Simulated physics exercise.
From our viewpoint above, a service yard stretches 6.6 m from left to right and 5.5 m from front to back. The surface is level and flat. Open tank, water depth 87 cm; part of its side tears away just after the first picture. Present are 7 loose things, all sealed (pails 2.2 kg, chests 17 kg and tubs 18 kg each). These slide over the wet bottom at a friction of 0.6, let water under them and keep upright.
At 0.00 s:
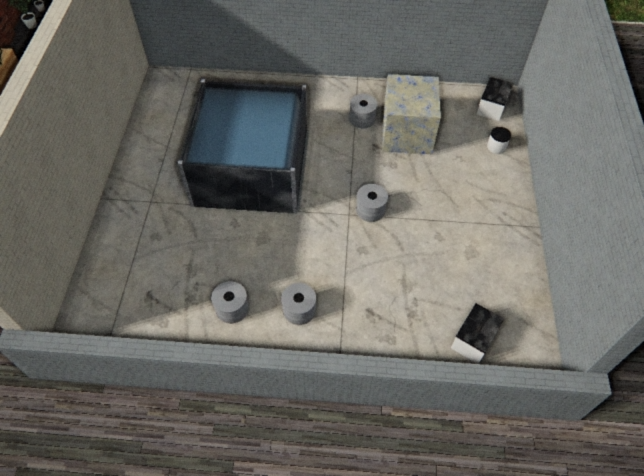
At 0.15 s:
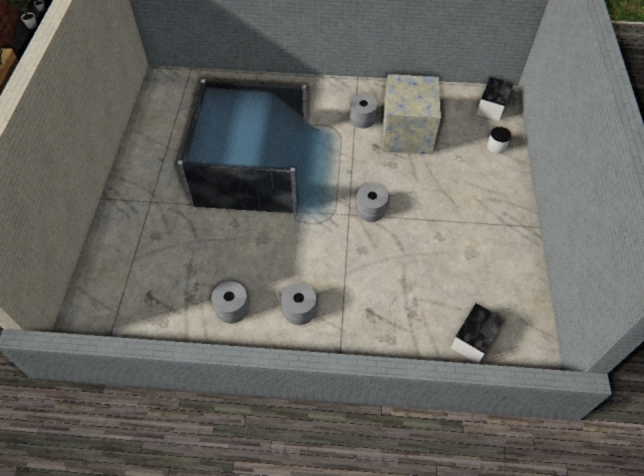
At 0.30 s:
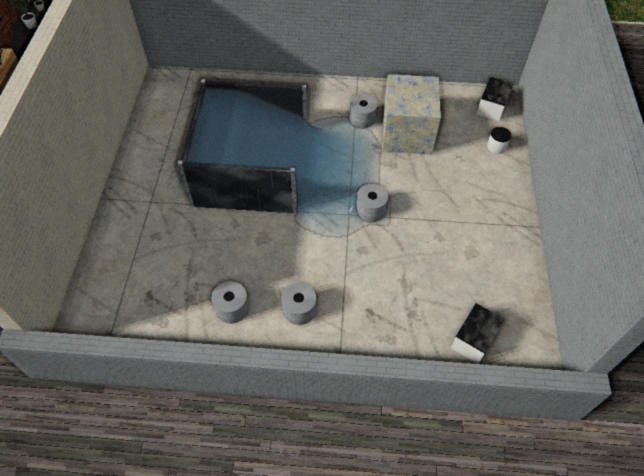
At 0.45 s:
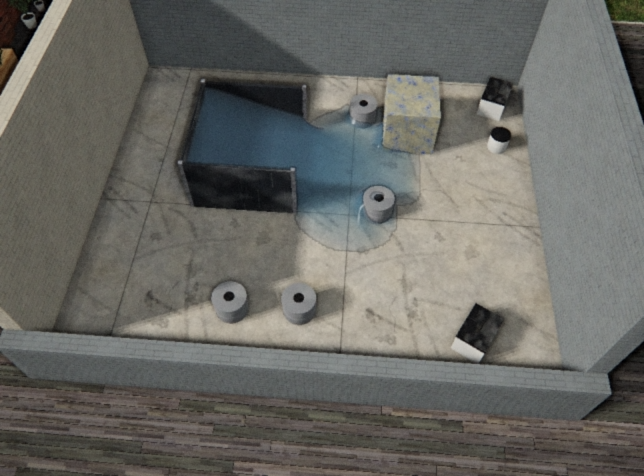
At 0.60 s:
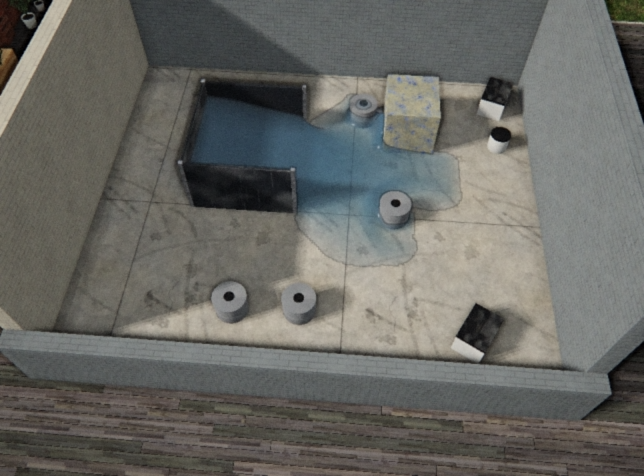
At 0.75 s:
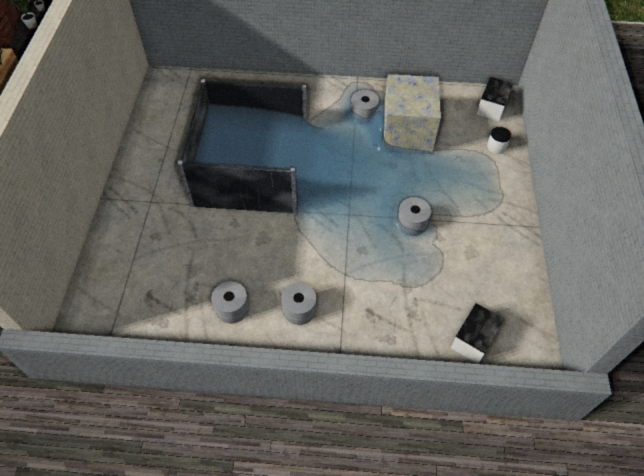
Water pours from the tank's open right side, spreads across the yard and pushes one grey tub rightward.
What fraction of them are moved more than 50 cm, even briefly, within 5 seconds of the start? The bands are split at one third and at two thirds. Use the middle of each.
I reckon it gets to two thirds or beyond.
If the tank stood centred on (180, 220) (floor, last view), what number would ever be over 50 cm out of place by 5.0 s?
That would give 6.
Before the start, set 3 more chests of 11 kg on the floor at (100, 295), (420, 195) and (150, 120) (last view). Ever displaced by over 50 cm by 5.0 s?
In turn: Less, past it, under.
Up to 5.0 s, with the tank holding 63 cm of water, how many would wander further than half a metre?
Then 5.
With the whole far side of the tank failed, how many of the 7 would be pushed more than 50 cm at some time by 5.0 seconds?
The count would be 3.
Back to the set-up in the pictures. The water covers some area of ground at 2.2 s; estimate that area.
Wet area: Approx. 21 m2.
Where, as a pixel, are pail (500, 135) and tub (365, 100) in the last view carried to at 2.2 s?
Somewhere around (518, 80) and (286, 80).
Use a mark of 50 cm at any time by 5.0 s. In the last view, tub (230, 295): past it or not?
Lab note: Shift stays inside the limit.
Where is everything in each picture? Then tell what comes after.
The first frame shows a tub at (372, 196) rests on the ground; a tub at (364, 104), on the bottom; 2.4 m2 under water; 0 of 7 have shifted.
The second frame shows a tub at (372, 196) rests on the ground; a tub at (364, 104), on the bottom; water covers 3.5 m2; 0 of 7 have shifted.
The third frame shows a tub at (373, 196) rests on the ground; a tub at (364, 104) rests on the ground; water covers 4.9 m2; 0 of 7 have shifted.
The fourth frame shows a tub at (379, 198) rests on the ground, 10 cm from its start; a tub at (364, 104), on the bottom; water covers 6.3 m2; 1 of 7 have shifted.
The fifth frame shows a tub at (396, 203), on the bottom, 35 cm from its start; a tub at (364, 103) rests on the ground; water covers 7.8 m2; 1 of 7 have shifted.
The sixth frame shows a tub at (415, 210) rests on the ground, 65 cm from its start; a tub at (365, 99), on the bottom, 9 cm from its start; water covers 9.6 m2; 2 of 7 have shifted.
After 1.1 s 2 of 7 are over 50 cm from their spots; 0 afloat.
After 2.2 s 3 of 7 are over 50 cm from their spots; 4 afloat.
After 3.5 s 5 of 7 are over 50 cm from their spots; 4 afloat.
After 5.0 s 5 of 7 are over 50 cm from their spots, and 5 have been at some point; 2 afloat.
